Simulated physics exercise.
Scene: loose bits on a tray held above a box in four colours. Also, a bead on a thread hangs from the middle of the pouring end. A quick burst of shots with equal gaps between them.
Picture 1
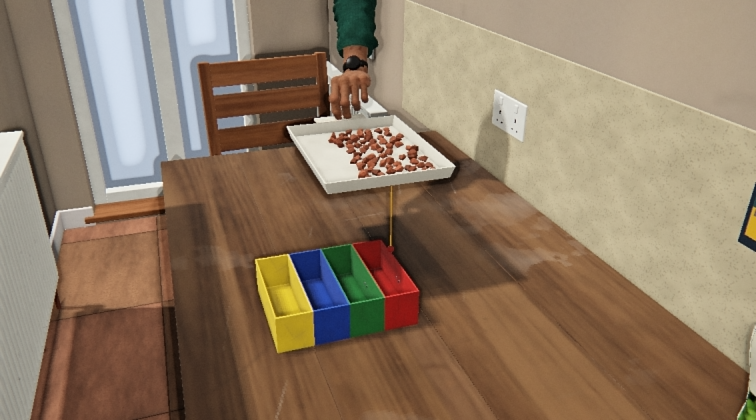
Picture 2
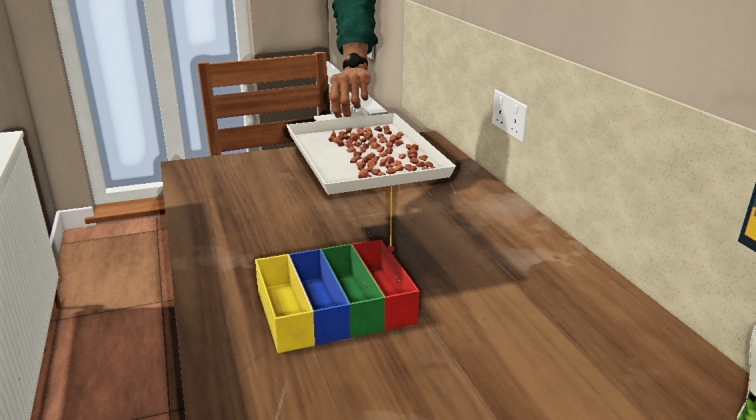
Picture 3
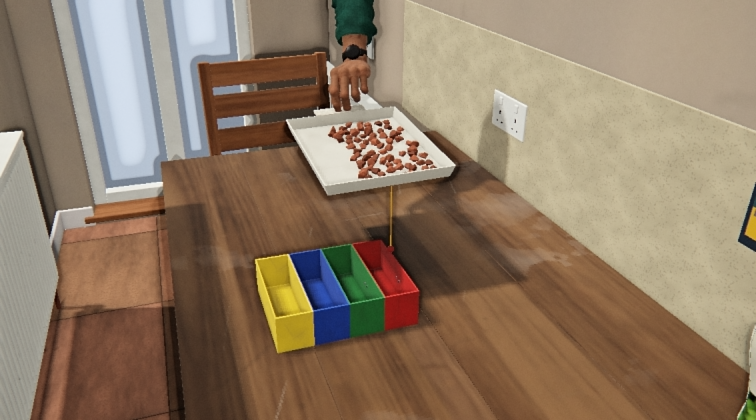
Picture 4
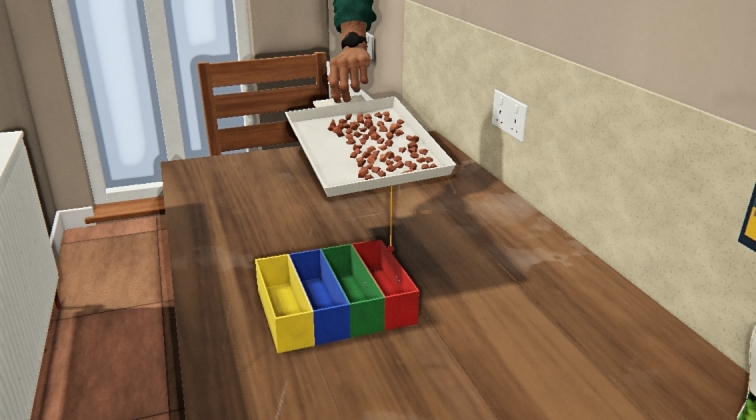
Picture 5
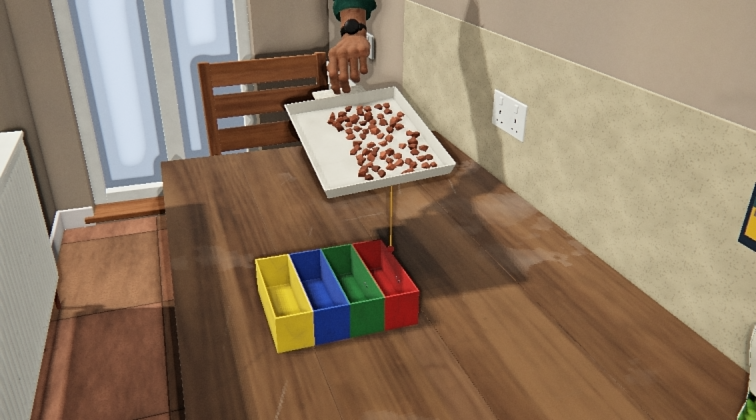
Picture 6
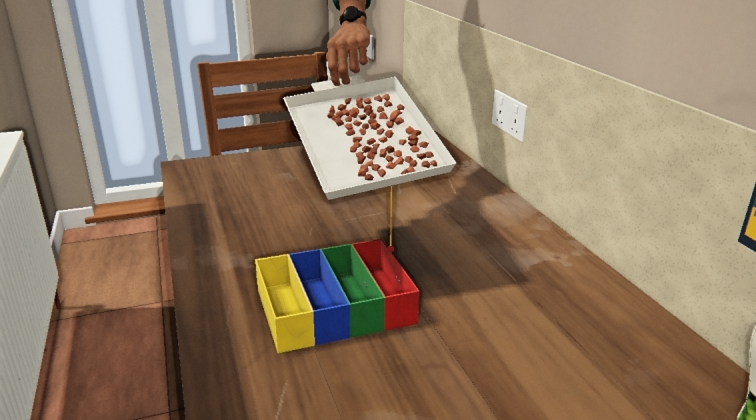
To begin with, a hand at the far side of a white tray of reddish-brown bits holds it almost level above a box with yellow, blue, green and red cells. The hand then gradually raises the far end, and the tray tilts more steeply toward the viewer, its near left corner lowest, while the bits stay scattered across it.
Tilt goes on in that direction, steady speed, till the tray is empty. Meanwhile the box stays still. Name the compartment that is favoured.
Green.
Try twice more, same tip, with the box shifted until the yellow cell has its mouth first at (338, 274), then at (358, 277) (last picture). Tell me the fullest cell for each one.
First the yellow cell, then that yellow cell.
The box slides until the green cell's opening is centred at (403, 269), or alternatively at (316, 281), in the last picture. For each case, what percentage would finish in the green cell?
10 %, then 20 %.
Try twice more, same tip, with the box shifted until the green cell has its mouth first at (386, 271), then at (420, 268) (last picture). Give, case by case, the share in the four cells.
In order: 100 per cent and 80 per cent.
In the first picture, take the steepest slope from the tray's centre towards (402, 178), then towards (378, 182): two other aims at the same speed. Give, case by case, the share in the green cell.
Well, 0 percent for one and then 30 percent for the other.
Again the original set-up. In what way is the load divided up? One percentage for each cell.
Looks like the yellow cell ends near 0 %, the blue cell near 20 %, the green cell near 50 %, and the red cell near 20 %.
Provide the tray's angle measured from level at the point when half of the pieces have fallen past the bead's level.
Around 100° of tilt.
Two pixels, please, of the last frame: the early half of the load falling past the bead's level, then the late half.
Points: About (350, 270), then about (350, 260).
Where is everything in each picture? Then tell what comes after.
Corners of the pouring end near (328, 181) and (450, 165), level; middle of the load near (381, 151), bits of crushed brick; bead on its thread near (391, 249); yellow cell near (295, 329); blue cell near (332, 321); green cell near (367, 314); red cell near (402, 307), in the first picture.
Corners of the pouring end near (328, 182) and (450, 165), level; middle of the load near (381, 150), in the second picture.
Corners of the pouring end near (328, 183) and (450, 164), tipped barely, lowest at the left corner; middle of the load near (381, 147), in the third picture.
Corners of the pouring end near (328, 185) and (451, 163), tipped a little, lowest at the left corner; middle of the load near (381, 142), in the fourth picture.
Corners of the pouring end near (328, 187) and (451, 162), tipped a little, lowest at the left corner; middle of the load near (381, 137), in the fifth picture.
Corners of the pouring end near (328, 189) and (451, 162), tipped clearly, lowest at the left corner; middle of the load near (381, 133); yellow cell near (295, 329); blue cell near (332, 321); green cell near (367, 314); red cell near (402, 307), in the sixth picture.
Shortly afterwards, tray tipped steeply; all but a few on the tray; only a few falling or outside the box.
Next, tray tipped right over; near a third on the tray; near a quarter in the green cell; a little in the blue cell; a little in the red cell; only a few in the yellow cell; near a quarter falling or outside the box.
Some moments later, tray tipped past a quarter turn; near half in the green cell; near a quarter in the red cell; near a quarter in the blue cell; only a few in the yellow cell; a little falling or outside the box.
In the end, tray tipped past a quarter turn; near half in the green cell; near a quarter in the red cell; near a quarter in the blue cell; only a few in the yellow cell; a little outside the box.
